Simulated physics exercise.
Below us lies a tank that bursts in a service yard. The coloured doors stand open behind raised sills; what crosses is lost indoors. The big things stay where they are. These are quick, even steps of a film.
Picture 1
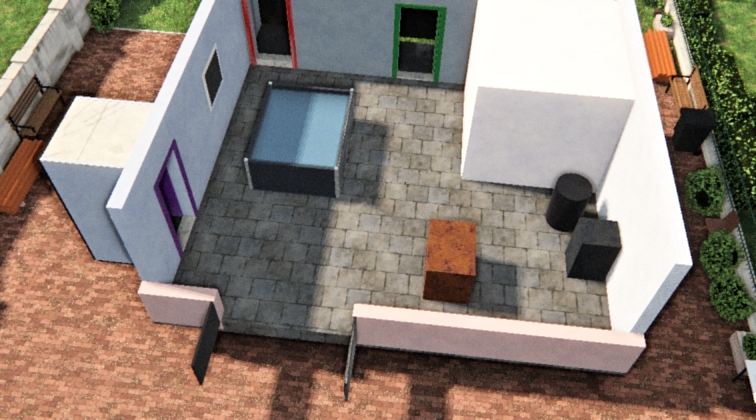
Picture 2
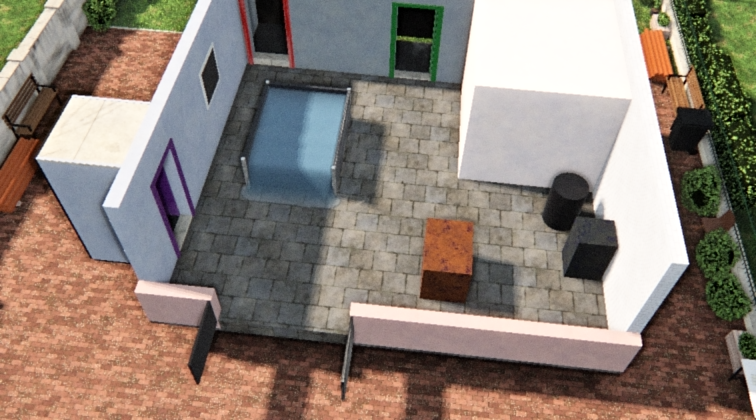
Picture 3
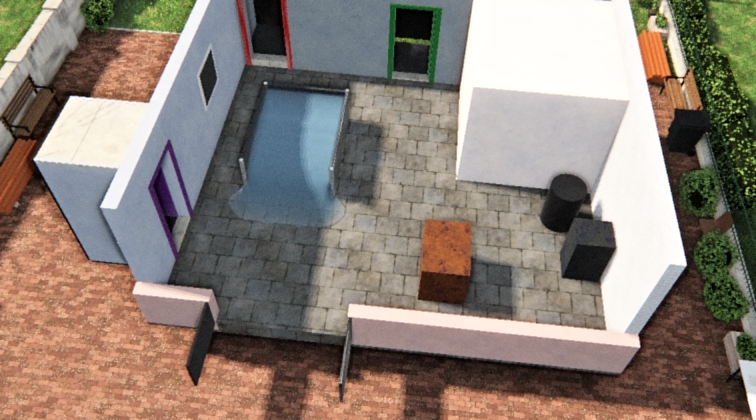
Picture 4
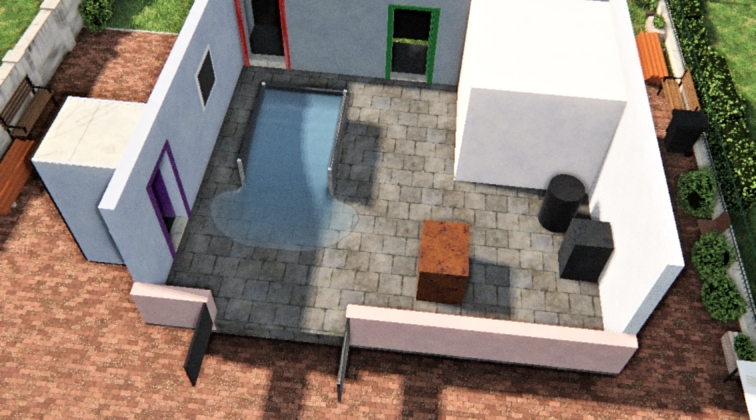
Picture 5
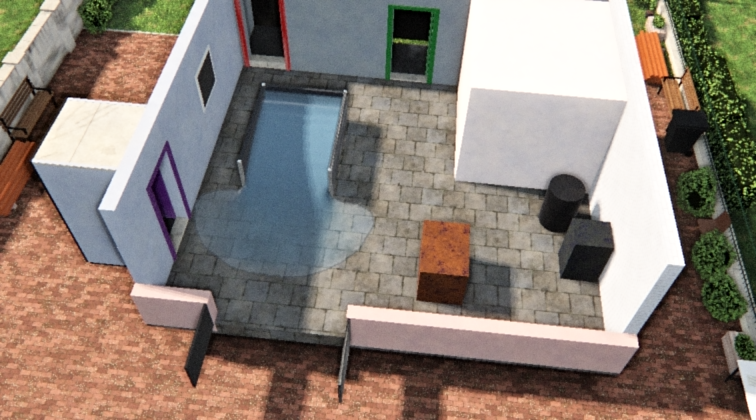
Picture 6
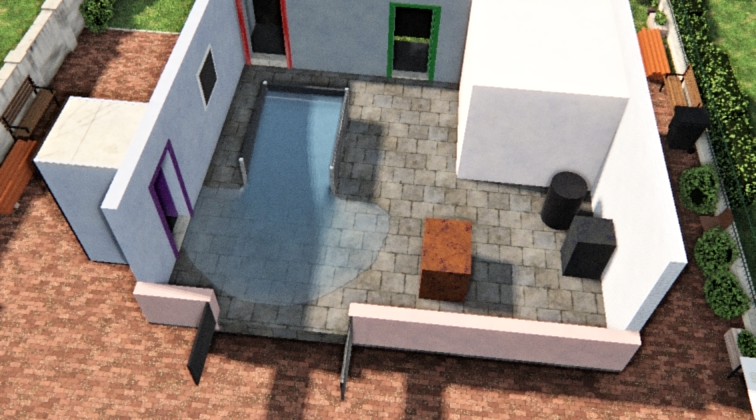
In a walled, paved service yard seen from above, a water tank burst at its near side, and the water poured out and spread across the grey paving in a widening, rounded pool.
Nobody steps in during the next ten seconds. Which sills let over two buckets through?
One by one: The green door admits no more than that; the purple door lets in a lot; the red door admits no more than that.
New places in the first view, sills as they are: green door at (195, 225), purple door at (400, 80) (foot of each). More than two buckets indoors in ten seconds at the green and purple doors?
One by one: The green one lets more in; the purple one keeps below it.
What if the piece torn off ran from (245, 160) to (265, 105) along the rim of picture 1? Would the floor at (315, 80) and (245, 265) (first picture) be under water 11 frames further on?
In that order: Flooded, awash.
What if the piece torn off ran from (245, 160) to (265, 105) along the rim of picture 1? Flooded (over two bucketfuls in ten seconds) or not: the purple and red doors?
My reading: The purple one goes over; the red one floods.
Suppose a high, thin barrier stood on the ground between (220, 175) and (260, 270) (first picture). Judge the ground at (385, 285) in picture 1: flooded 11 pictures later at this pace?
Answer: Awash.
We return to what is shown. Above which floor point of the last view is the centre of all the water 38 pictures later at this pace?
Near (347, 241).
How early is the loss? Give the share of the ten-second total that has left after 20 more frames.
I make it 65 per cent.
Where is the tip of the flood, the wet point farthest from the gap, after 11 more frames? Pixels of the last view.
Around (507, 340).
A moment on, water covers 30 % of the floor; the green door not reached, the purple door under two buckets in, the red door not reached.
Next, water covers 35 % of the floor; the green door not reached, the purple door over two buckets in, the red door not reached.
Then, water covers 40 % of the floor; the green door not reached, the purple door far over two buckets in, the red door not reached.
Later, water covers 50 % of the floor; the green door not reached, the purple door far over two buckets in, the red door not reached.
In the end, water covers 75 % of the floor; the green door not reached, the purple door far over two buckets in, the red door wet at the sill, nothing in.
